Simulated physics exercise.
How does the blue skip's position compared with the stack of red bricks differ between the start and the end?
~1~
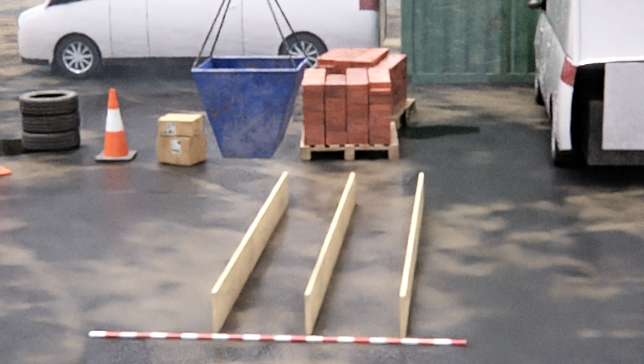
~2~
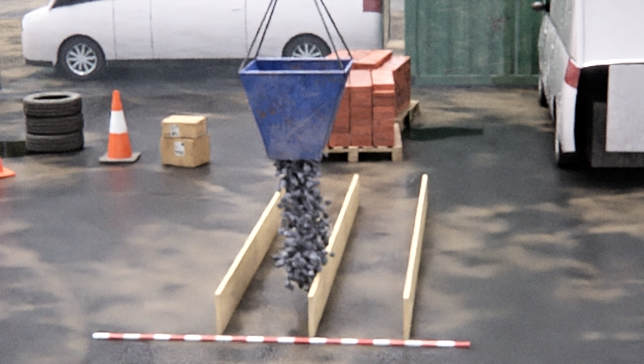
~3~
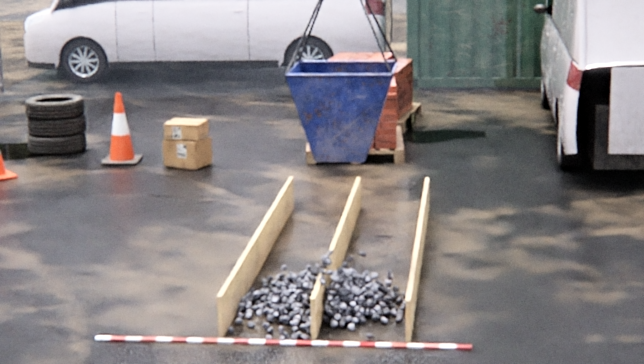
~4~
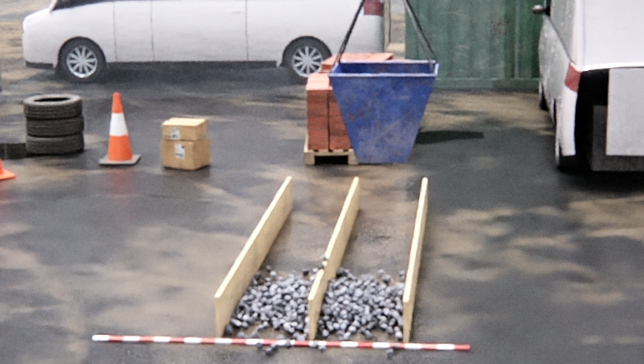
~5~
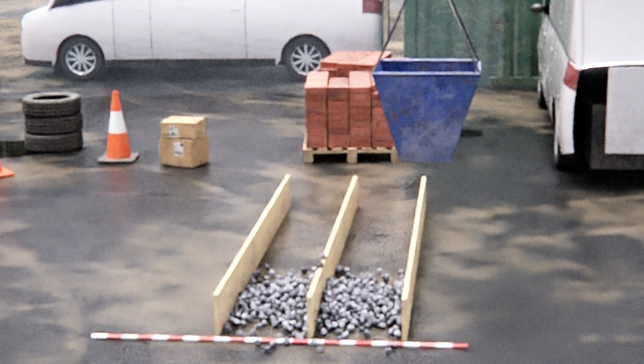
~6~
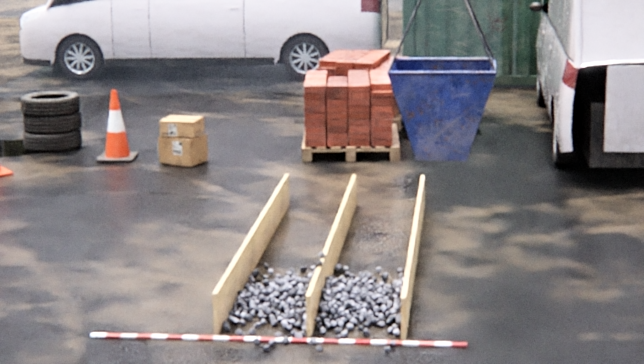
At the start the blue skip hangs just to the left of the stack of red bricks, and at the end it hangs to the right of the stack.
In a paved yard with parked vehicles, a blue skip hanging from lines moves right and drops a stream of grey stones among three upright planks. The stones settle about equally in the left and right bays, while the skip continues past the stacked red bricks.
